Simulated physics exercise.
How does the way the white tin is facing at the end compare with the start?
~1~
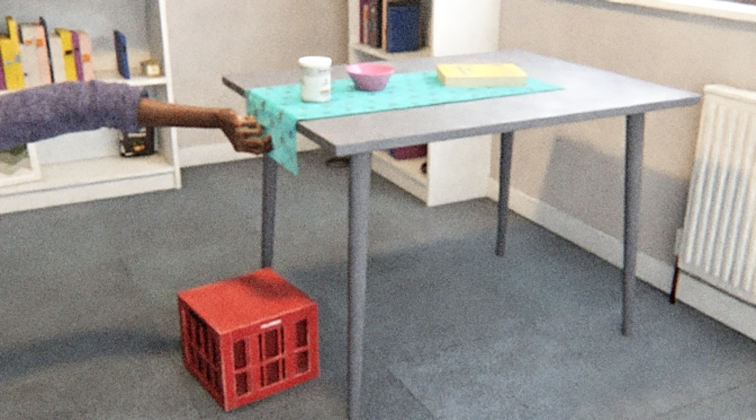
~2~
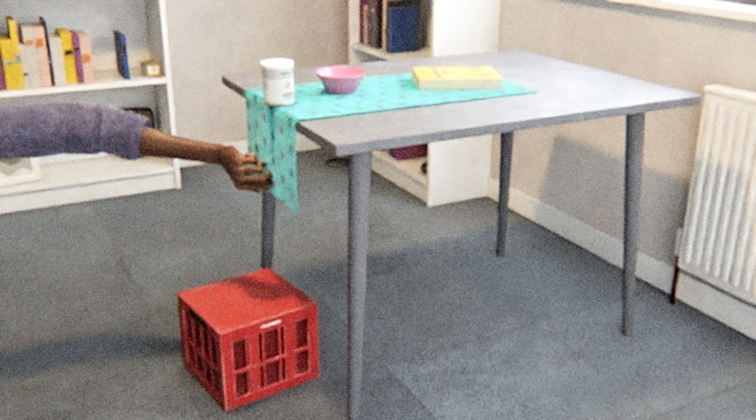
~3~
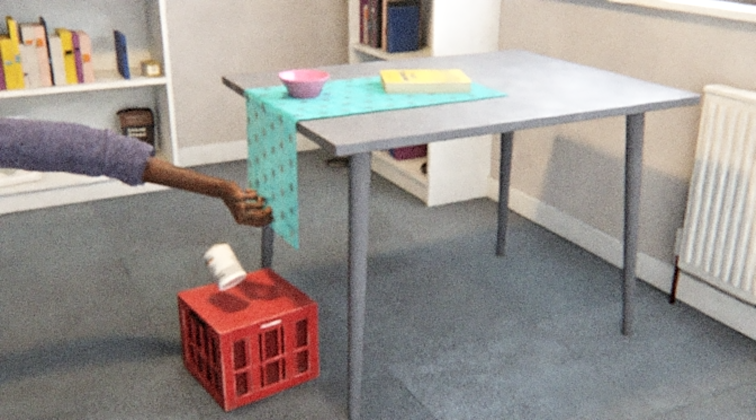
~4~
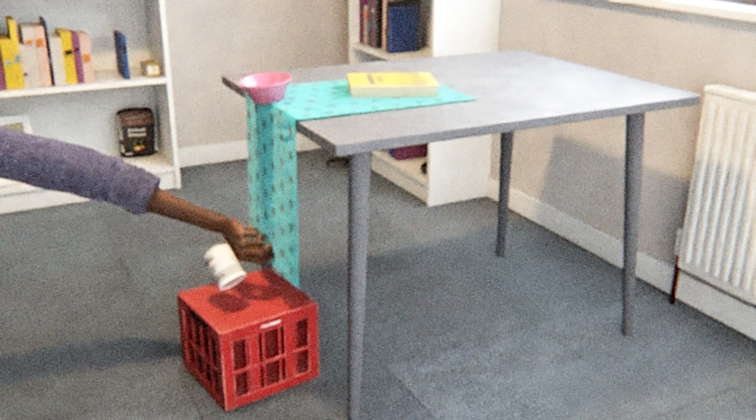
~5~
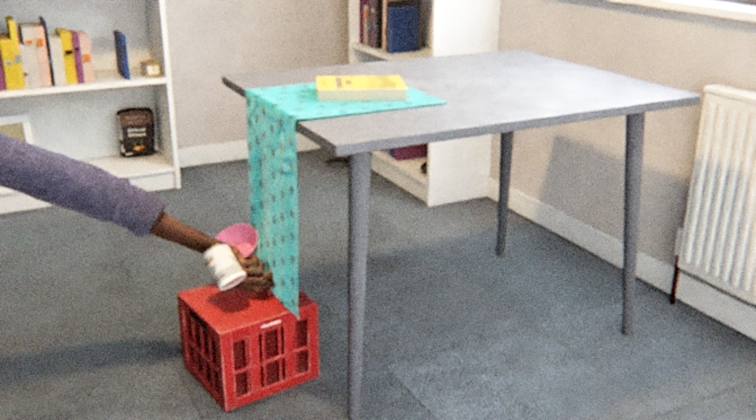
The white tin is upright on the desk at the start, but it is upside down at the end.
